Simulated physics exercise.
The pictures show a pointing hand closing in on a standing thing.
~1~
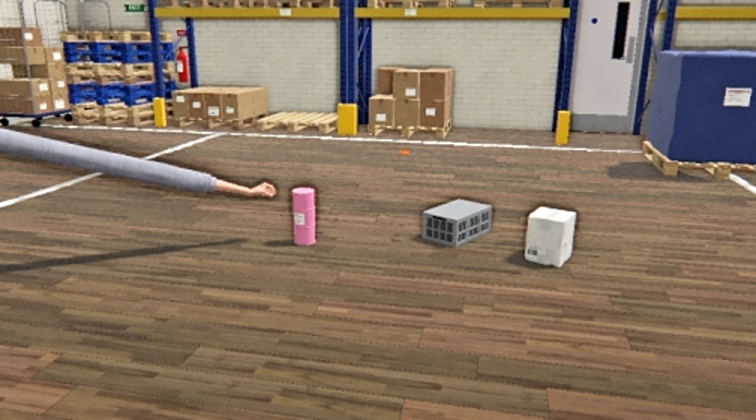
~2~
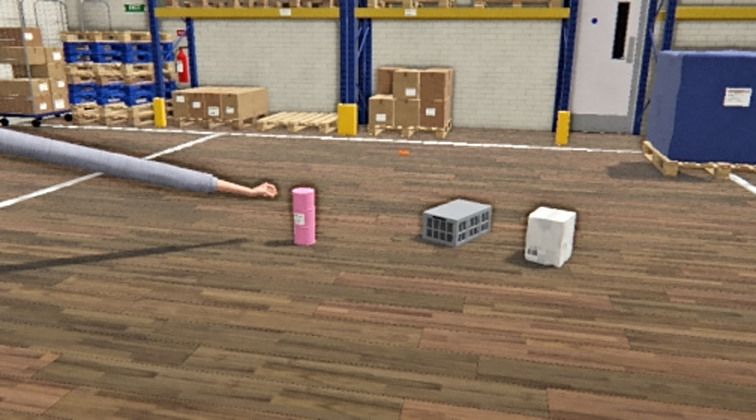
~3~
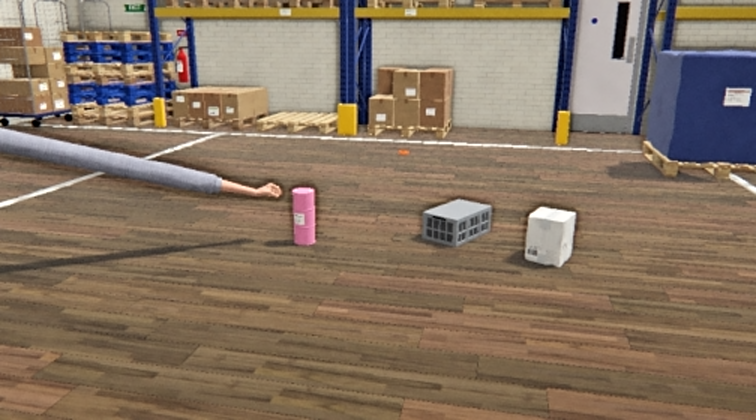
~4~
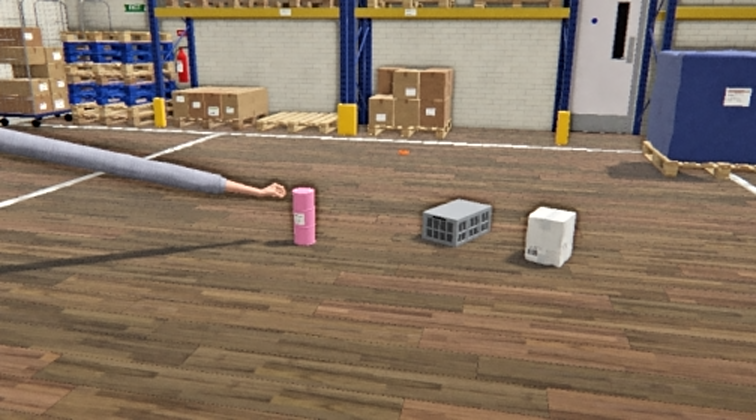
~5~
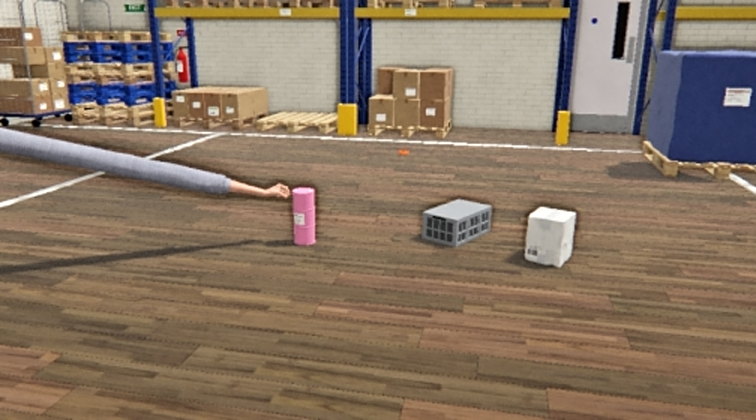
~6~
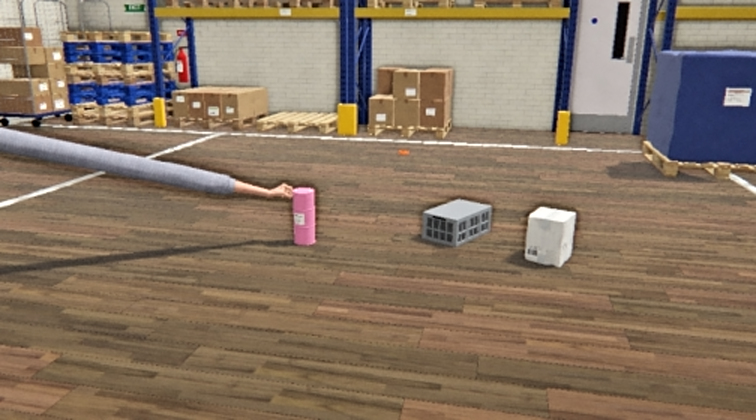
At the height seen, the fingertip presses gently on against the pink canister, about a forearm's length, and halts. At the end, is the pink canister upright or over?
The pink canister topples.
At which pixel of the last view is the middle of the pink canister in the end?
At about (342, 234).
Then, 0.70 s on from there, pink canister turned 31° from how it was put near (319, 216).
Then, 1.00 s on from there, pink canister on its side near (340, 232).
In the end, toppled on the floor, pink canister. At the end, from the last picture's camera, pink canister near (342, 234).
